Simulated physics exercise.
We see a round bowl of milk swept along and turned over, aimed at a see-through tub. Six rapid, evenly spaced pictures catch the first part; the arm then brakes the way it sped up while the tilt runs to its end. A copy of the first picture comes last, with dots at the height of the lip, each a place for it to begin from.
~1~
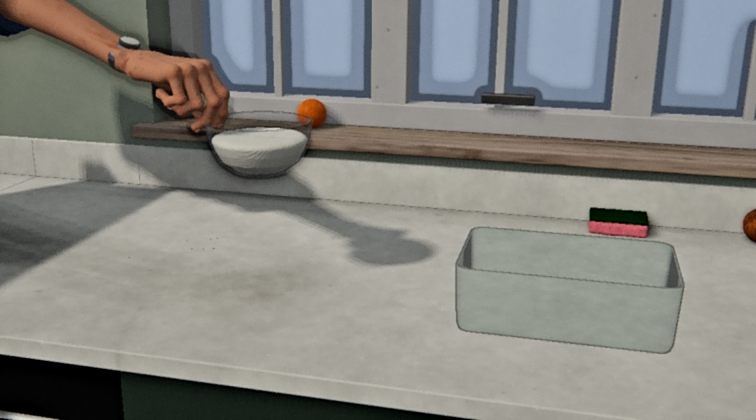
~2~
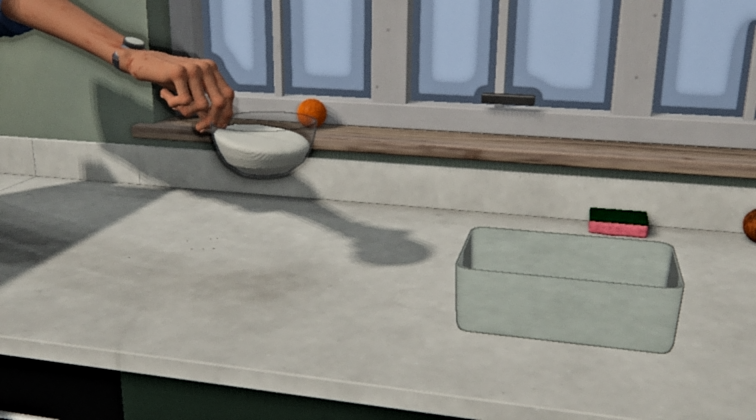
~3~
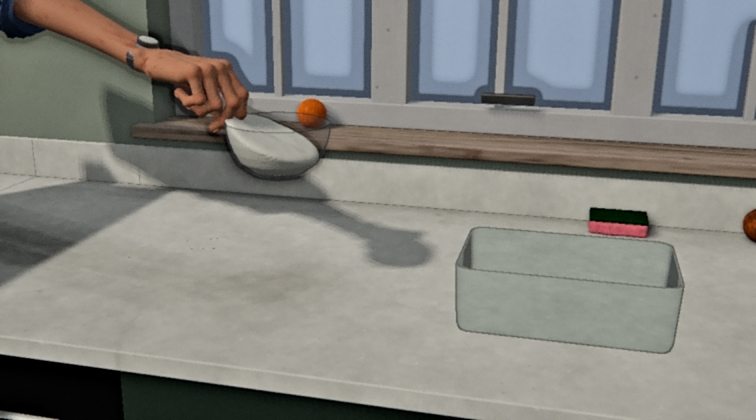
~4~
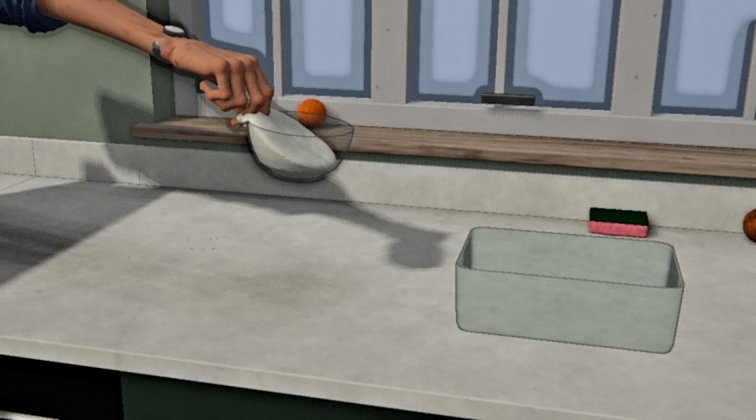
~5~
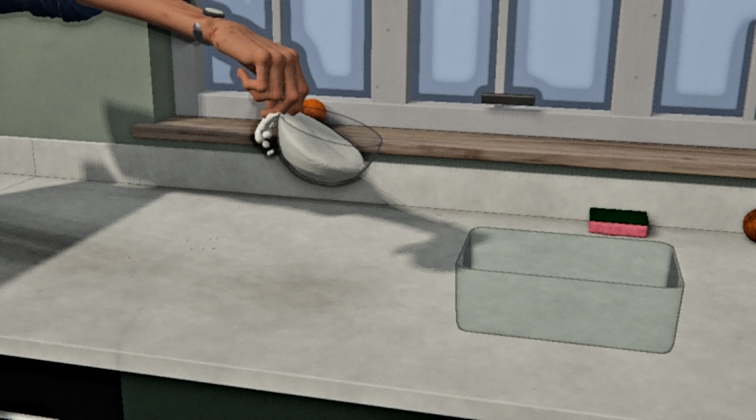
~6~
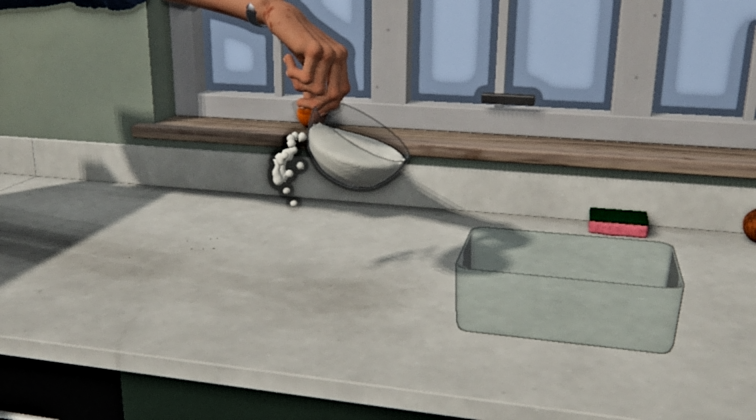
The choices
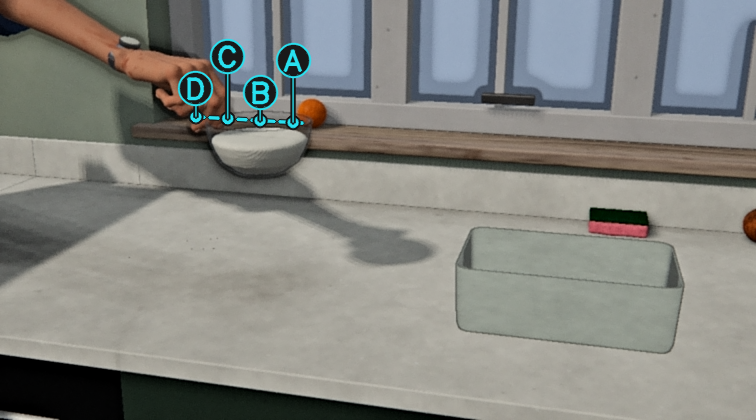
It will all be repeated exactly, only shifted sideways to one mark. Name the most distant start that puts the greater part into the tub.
Choose B.
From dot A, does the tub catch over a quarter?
Yes, it does.
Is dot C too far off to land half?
Yes, it does.
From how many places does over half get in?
Two of them.
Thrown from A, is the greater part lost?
No, not at all.
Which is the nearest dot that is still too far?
Dot C.
On the marked copy, A at (293, 122); B at (260, 120); C at (227, 118); D at (195, 116).
For dot A, about 78 % lands in the tub, 11 % falls short and 11 % goes beside or beyond.
For dot B, about 65 % lands in the tub, 27 % falls short and 9 % goes beside or beyond.
For dot C, about 32 % lands in the tub, 61 % falls short and 6 % goes beside or beyond.
For dot D, about 1 % lands in the tub, 95 % falls short and 4 % goes beside or beyond.
